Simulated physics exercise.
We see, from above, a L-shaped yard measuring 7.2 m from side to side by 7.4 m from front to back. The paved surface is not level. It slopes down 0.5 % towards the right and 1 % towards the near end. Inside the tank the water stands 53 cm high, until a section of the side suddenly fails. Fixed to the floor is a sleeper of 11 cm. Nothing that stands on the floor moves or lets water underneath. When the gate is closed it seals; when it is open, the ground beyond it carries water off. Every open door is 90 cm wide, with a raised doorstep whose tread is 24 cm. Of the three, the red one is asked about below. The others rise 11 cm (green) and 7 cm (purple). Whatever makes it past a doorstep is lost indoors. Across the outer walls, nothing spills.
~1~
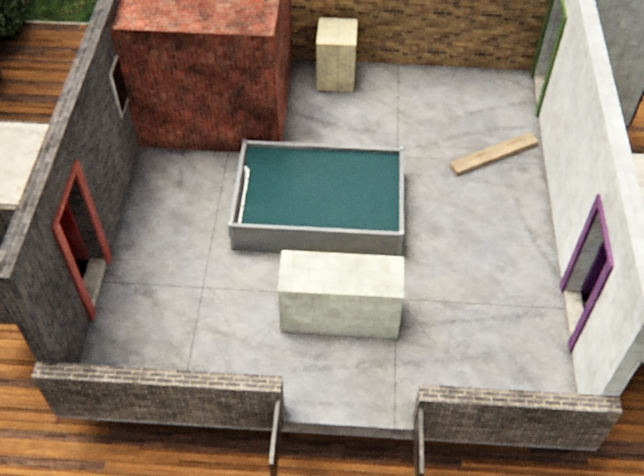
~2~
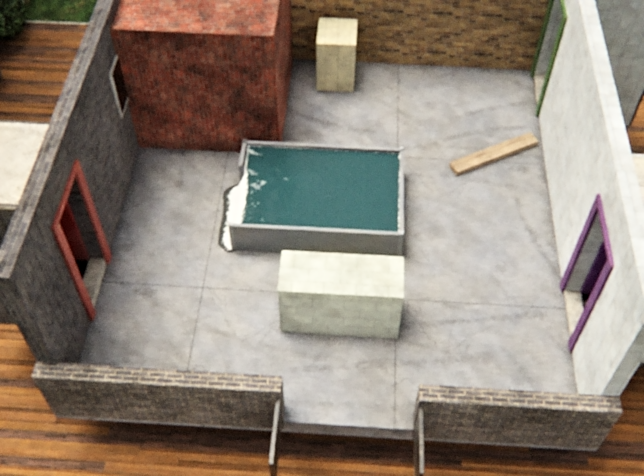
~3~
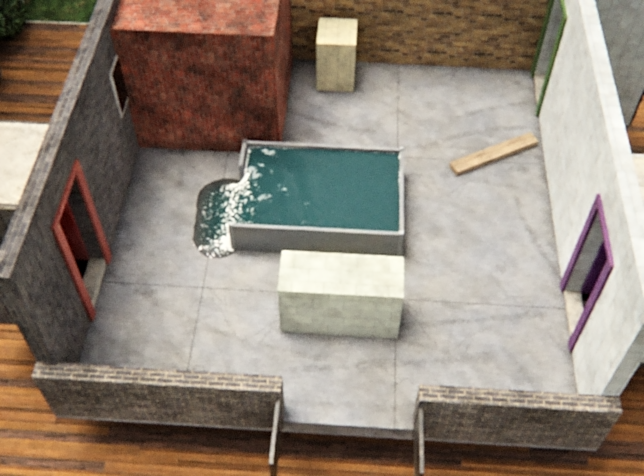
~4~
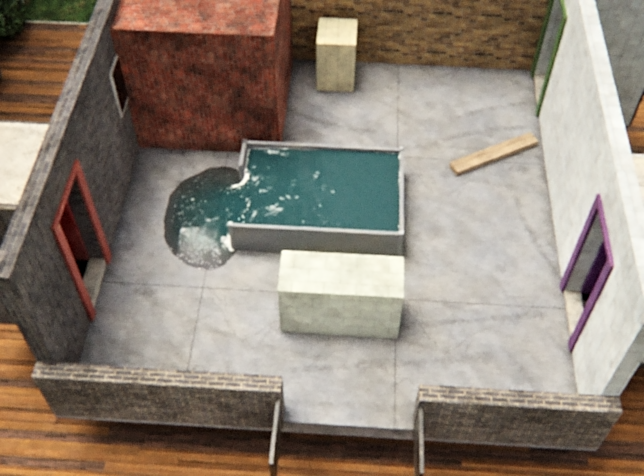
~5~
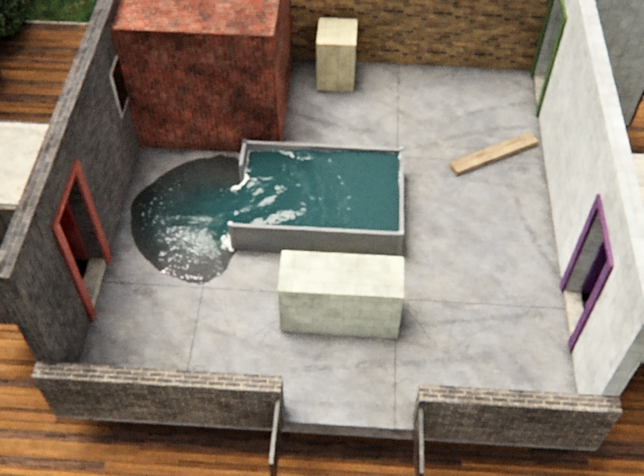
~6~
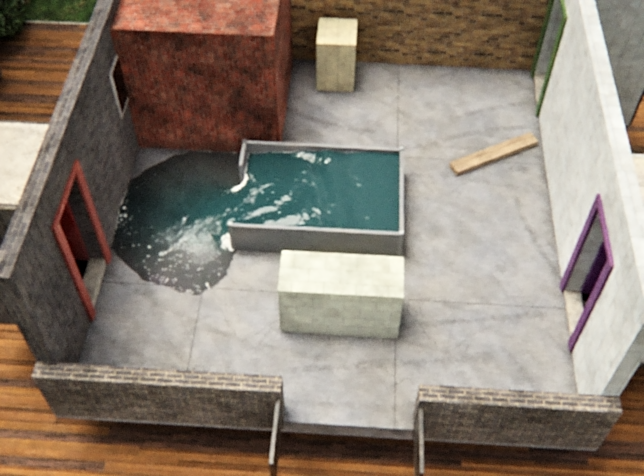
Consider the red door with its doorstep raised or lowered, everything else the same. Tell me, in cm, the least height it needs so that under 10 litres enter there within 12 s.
Around 18 cm at the least.
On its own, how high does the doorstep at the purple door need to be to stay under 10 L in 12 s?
At the purple door it takes roughly 6.5 centimetres.
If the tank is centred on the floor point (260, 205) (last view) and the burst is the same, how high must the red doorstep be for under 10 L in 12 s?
Some 15 cm.
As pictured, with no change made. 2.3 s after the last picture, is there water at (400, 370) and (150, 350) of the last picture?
In order, the two points are bone dry and soaked.
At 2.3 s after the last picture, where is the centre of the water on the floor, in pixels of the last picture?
I'd say around (231, 232).
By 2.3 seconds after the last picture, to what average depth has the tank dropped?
Average depth: Approx. 25 cm.
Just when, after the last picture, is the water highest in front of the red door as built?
The level tops out around 1.8 s.
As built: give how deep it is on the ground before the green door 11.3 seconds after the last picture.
About 3.5 centimetres deep.
Then, 0.7 s after the last picture water covers 15 % of the floor, deepest (31 cm) near (139, 152); 17 cm at the red door, 0 litres in over its 16 cm doorstep.
Then, 2.3 s after the last picture water covers 25 % of the floor, deepest (32 cm) near (75, 380); 19 cm at the red door, 12 litres in over its 16 cm doorstep.
Then, 11.3 s after the last picture water covers 80 % of the floor, deepest (12 cm) near (97, 393); 8 cm at the red door, 17 litres in over its 16 cm doorstep.
At the red door as built, the water peaked near 21 cm, 1.7 s after the last picture.
Run again over the same 12 s with other heights there, 17 litres in over 16 cm, 2 litres over 21.5 cm. The limit of 10 litres is kept from about 18 cm up.
